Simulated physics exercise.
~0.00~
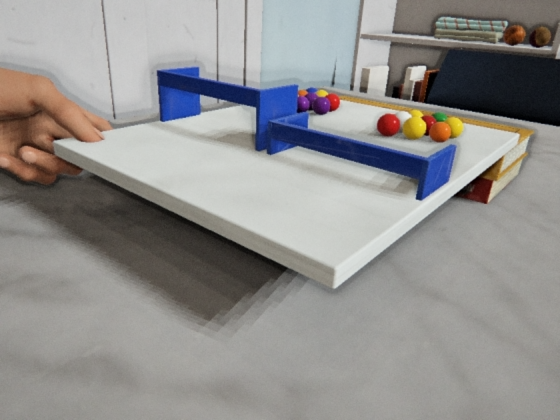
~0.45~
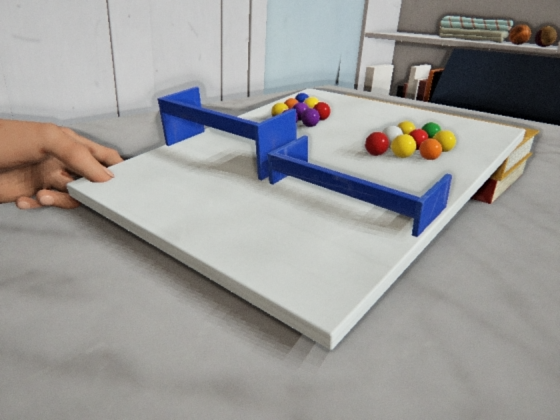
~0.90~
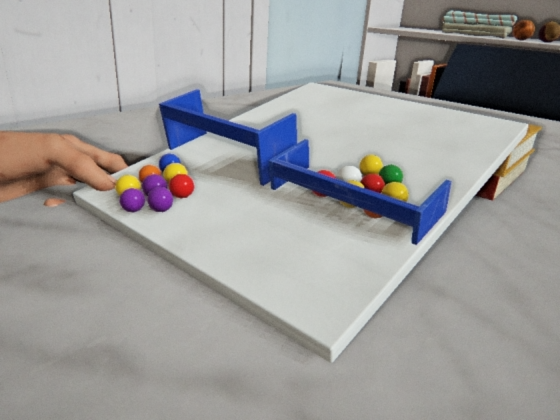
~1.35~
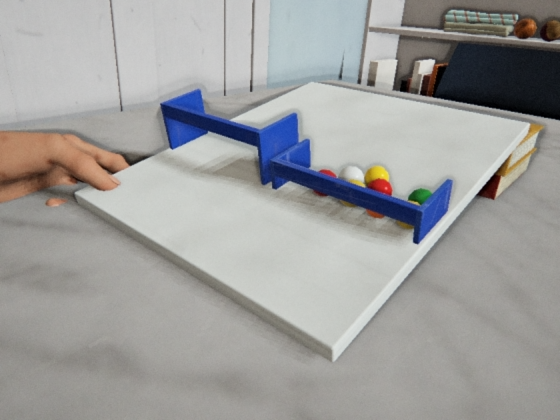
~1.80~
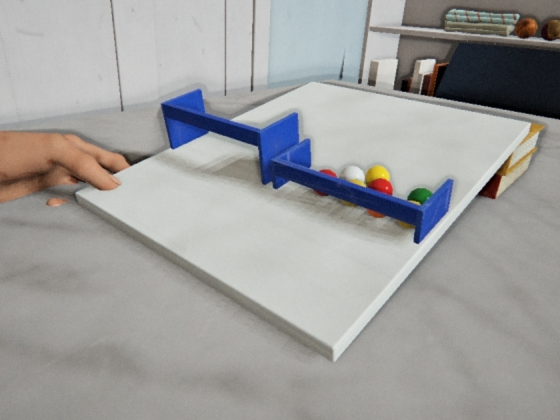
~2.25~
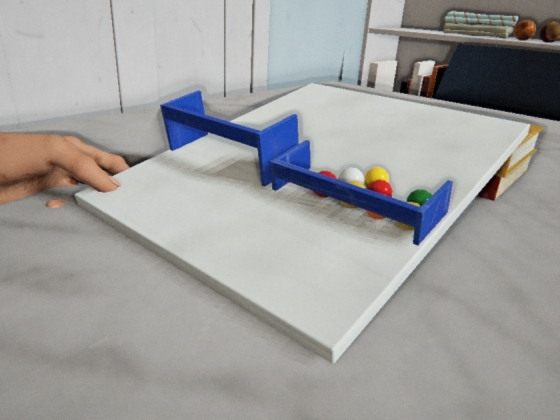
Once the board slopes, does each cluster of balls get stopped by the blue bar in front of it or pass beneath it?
The nearer cluster, on the right, lodges against its blue bar and stays there. The farther cluster, on the left, passes beneath its bar and rolls on down the board.
